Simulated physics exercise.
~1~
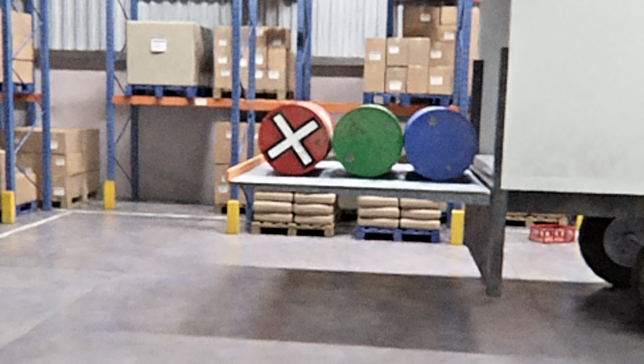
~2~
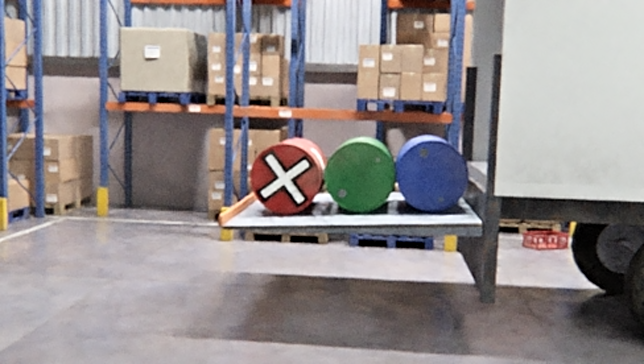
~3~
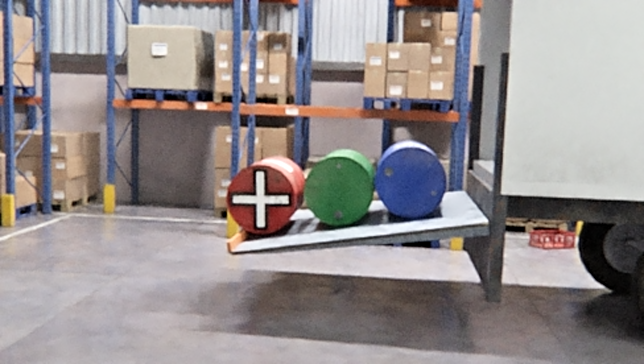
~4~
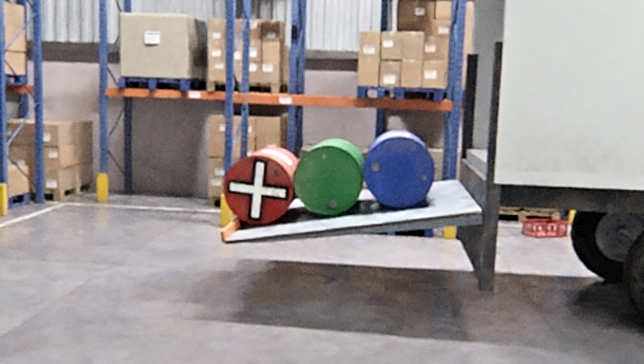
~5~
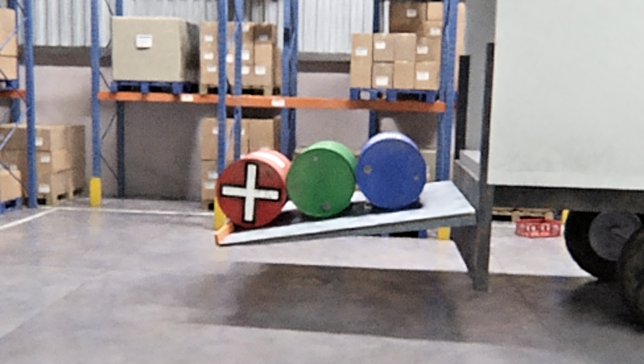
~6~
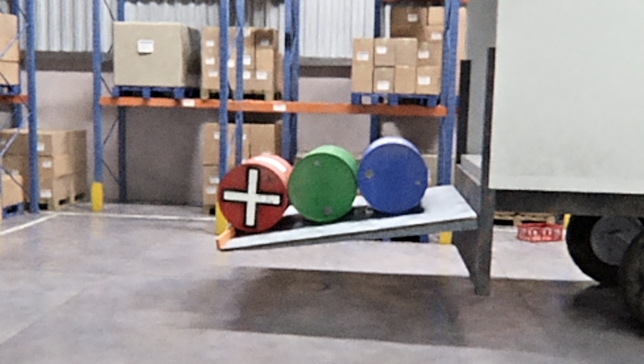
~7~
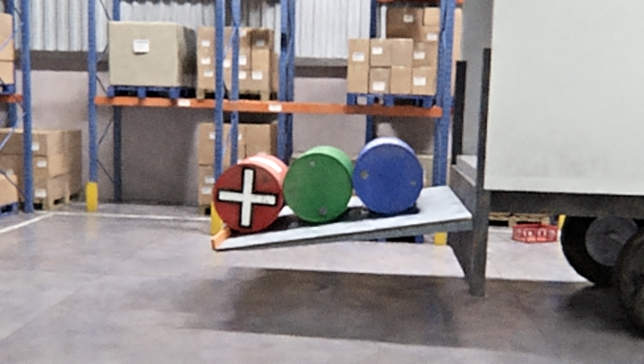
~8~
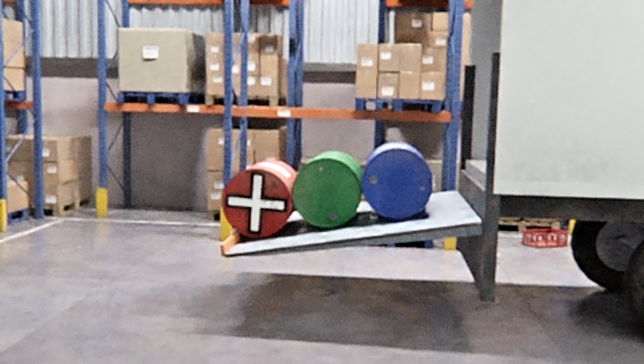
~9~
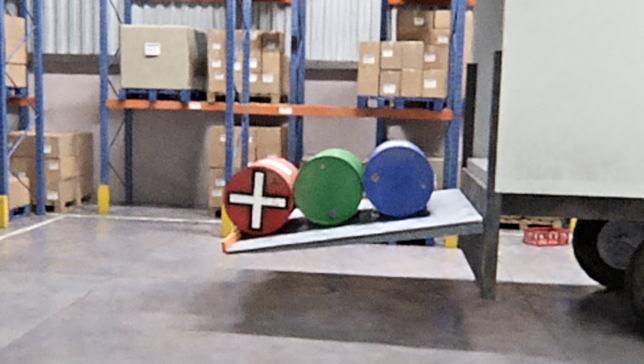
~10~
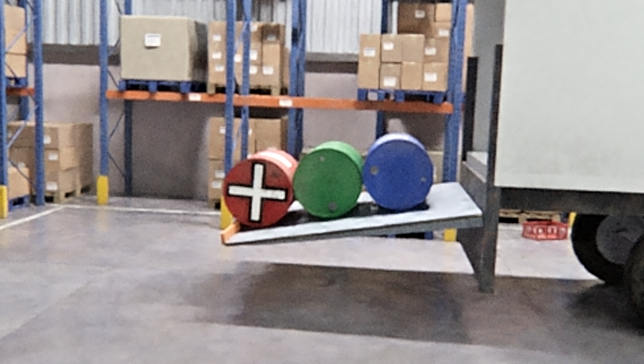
Red, green and blue drums riding down on a truck's tail-lift, rolling slightly left as it tilts, then resting on the slope.
